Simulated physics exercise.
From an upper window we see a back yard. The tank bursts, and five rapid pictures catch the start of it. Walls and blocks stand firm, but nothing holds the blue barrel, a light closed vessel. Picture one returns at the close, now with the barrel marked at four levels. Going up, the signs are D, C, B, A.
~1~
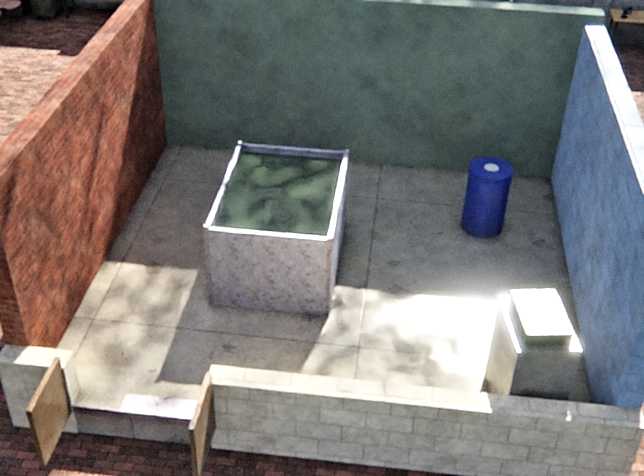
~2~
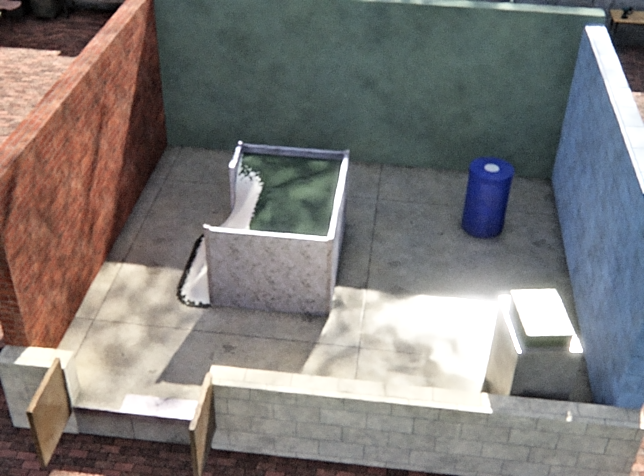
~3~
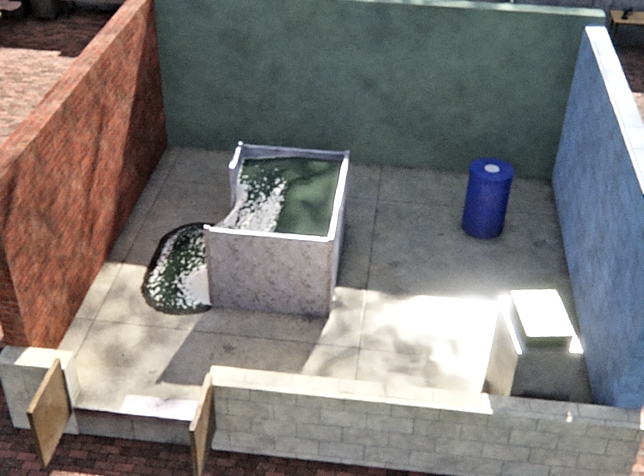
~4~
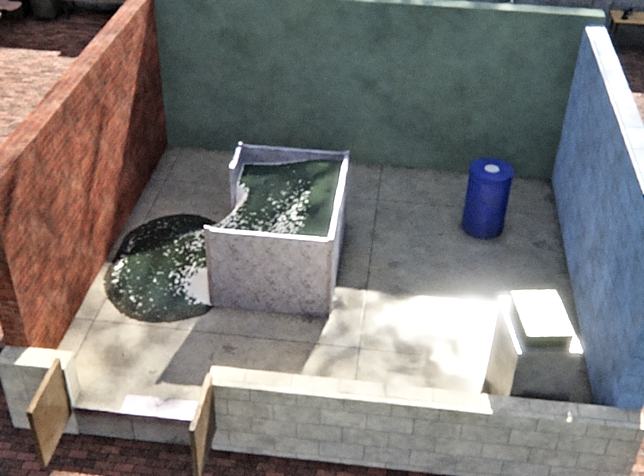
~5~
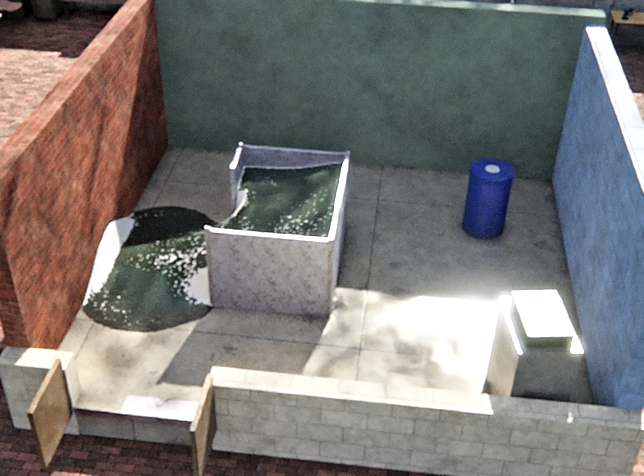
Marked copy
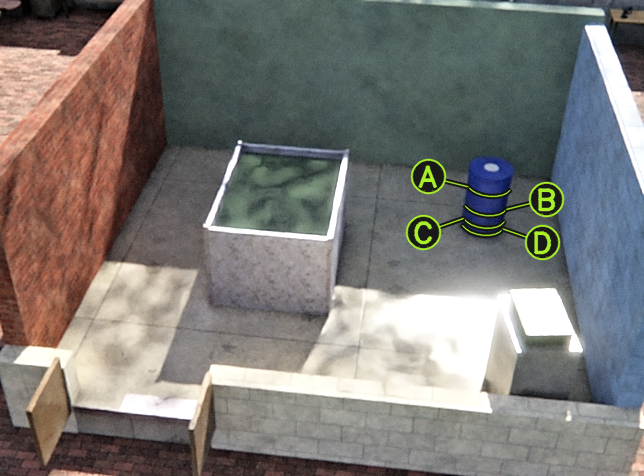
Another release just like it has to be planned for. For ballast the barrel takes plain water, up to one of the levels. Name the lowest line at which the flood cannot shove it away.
The answer is mark C.
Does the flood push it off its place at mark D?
Yes, it does.
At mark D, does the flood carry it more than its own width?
Yes, clearly.
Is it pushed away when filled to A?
No, not at all.
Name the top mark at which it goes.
D.
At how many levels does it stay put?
Three.
On the marked copy, A at (489, 196); B at (486, 215); C at (484, 228); D at (483, 235); from the bottom up D, C, B, A.
Choosing A, it does not move.
Choosing B, it does not move.
Choosing C, it does not move.
Choosing D, it is pushed about twice its own width away.
